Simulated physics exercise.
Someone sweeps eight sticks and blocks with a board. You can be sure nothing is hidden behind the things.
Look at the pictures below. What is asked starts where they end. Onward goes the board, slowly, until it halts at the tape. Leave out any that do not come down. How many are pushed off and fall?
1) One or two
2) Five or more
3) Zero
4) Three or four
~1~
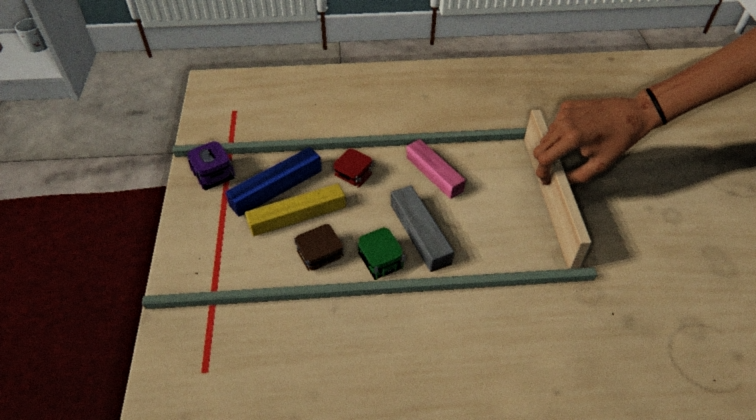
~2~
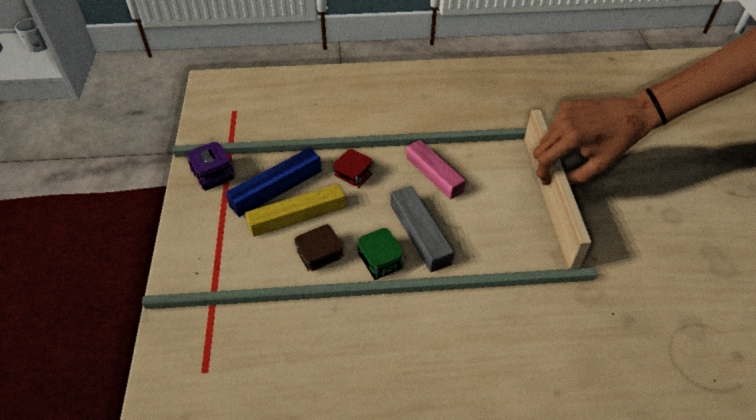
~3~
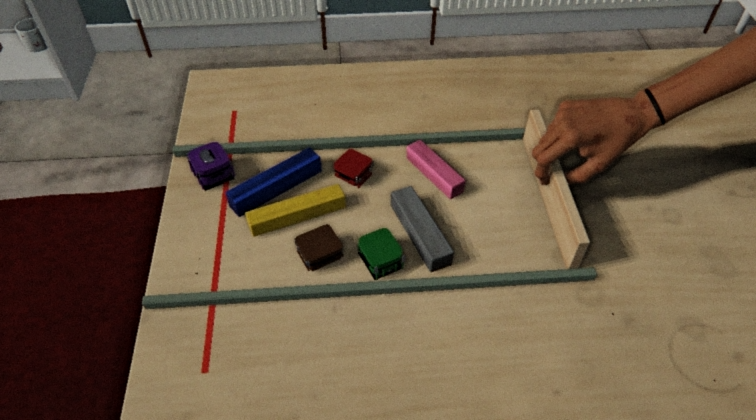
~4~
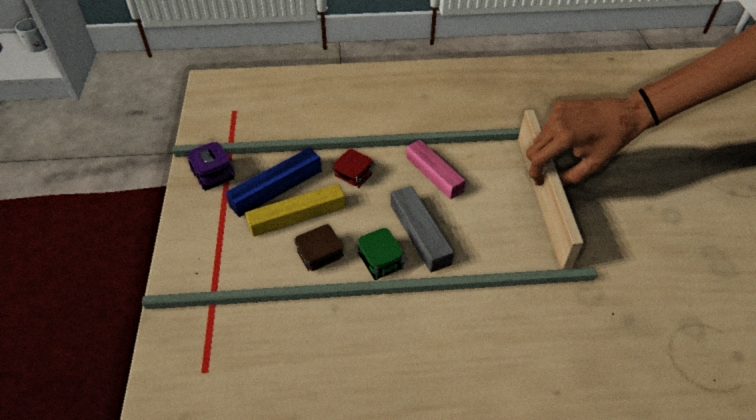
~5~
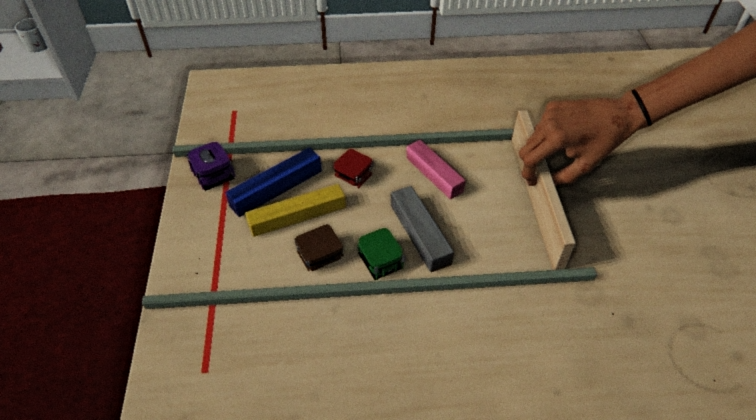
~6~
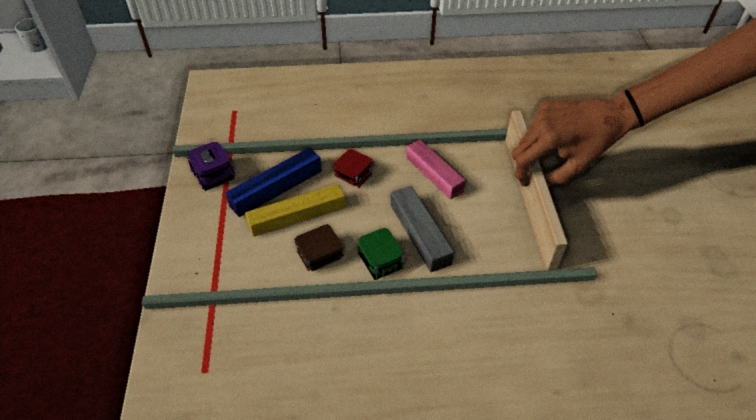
4.
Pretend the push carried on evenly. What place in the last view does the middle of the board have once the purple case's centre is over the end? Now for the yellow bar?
Around (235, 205), then around (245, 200).
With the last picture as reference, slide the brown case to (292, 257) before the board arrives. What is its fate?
As for the brown case, it topples off.
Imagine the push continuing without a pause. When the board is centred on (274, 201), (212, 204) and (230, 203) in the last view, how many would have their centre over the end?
Taking the three positions in turn, the counts come to 0, 4 and 3.
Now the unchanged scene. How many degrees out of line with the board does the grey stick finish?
Some 10 degrees.
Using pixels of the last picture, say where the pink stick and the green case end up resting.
The pink stick comes to rest close to (216, 180), while the green case rests close to (168, 274).
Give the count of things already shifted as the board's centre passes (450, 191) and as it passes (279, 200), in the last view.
In order, the tallies are 1 and 8.
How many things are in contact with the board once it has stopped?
It's 2.
Soon after, none off yet; purple case at rest near (211, 166); blue stick at rest near (275, 181); yellow bar at rest near (297, 210).
By the end, the number that fall off is three or four; fallen, brown case, yellow bar and purple case.
